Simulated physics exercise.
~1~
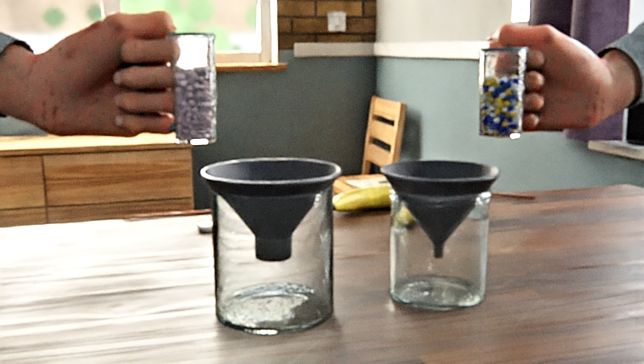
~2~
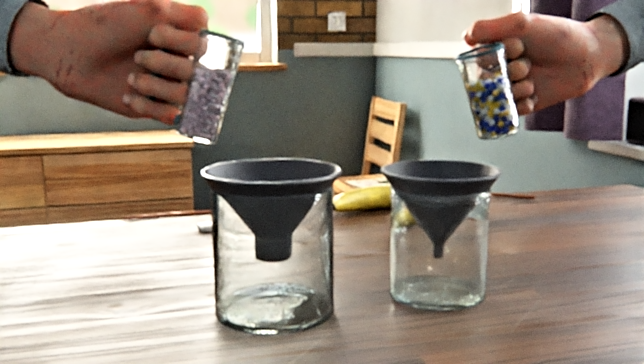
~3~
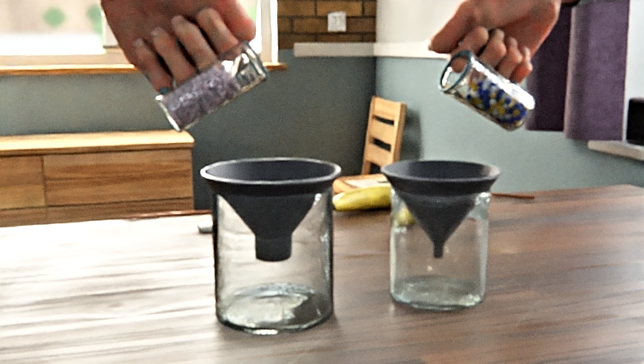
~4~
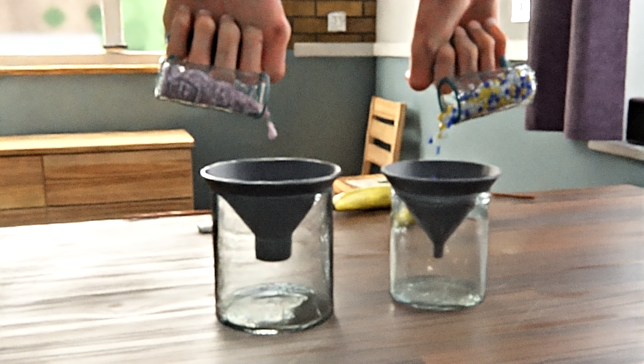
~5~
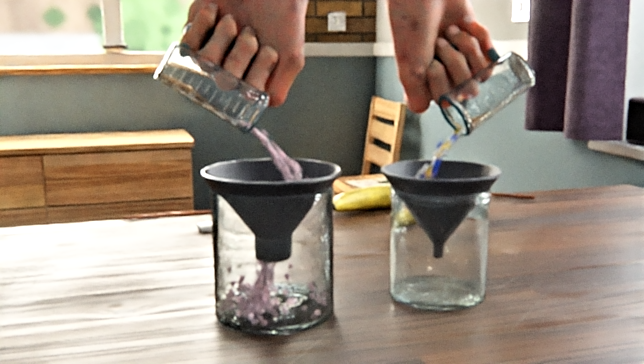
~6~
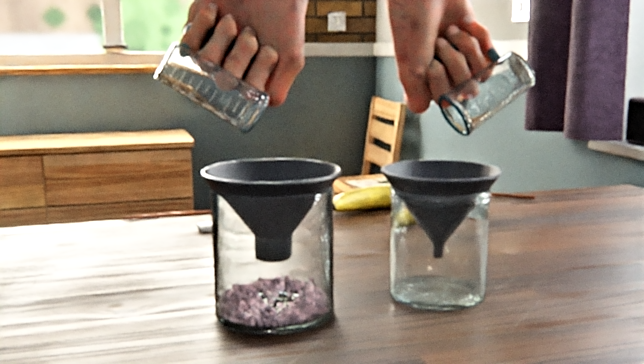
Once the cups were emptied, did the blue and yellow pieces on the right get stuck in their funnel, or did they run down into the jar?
They got stuck in the funnel, and the jar below stayed empty. Only the purple pieces on the left ran through into their jar.
